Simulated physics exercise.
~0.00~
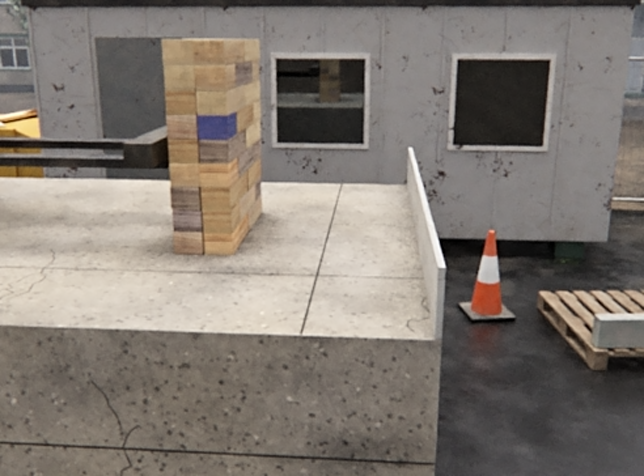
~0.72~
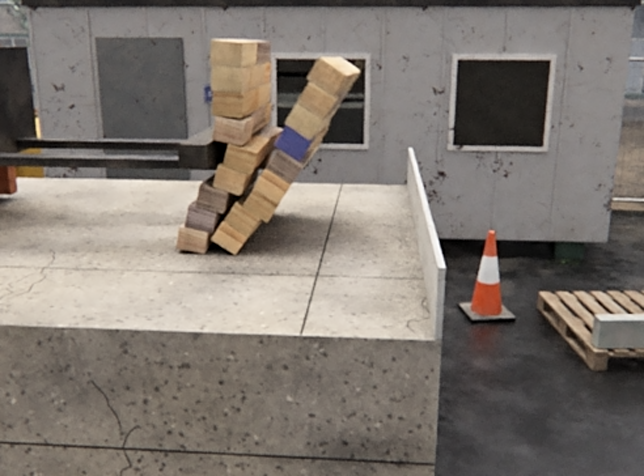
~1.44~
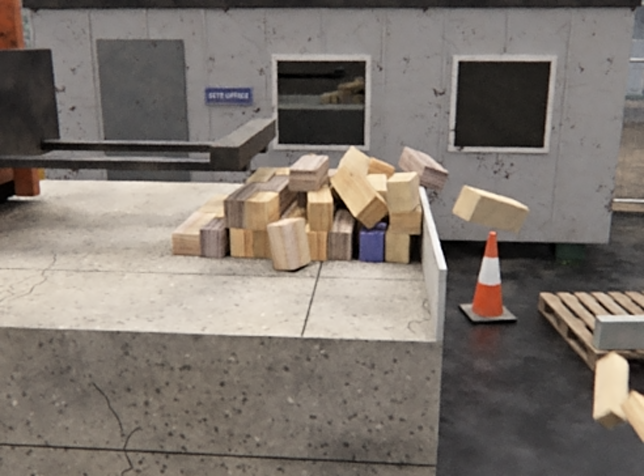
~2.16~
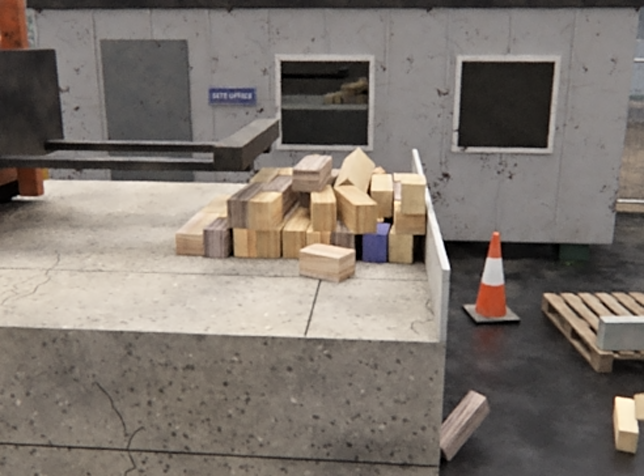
To begin with, a tall stack of timber offcuts, one of them blue, stands on a raised concrete deck in front of a grey site building, with a dark beam behind it at the left. The beam pushes in from the left, and the stack breaks apart, its right side leaning toward the low board at the deck's edge. The offcuts then collapse into a heap against the board, while a few tumble over it near the traffic cone. Finally the beam rests still, most pieces lie piled on the deck, the blue one among them, and a few are off the edge.
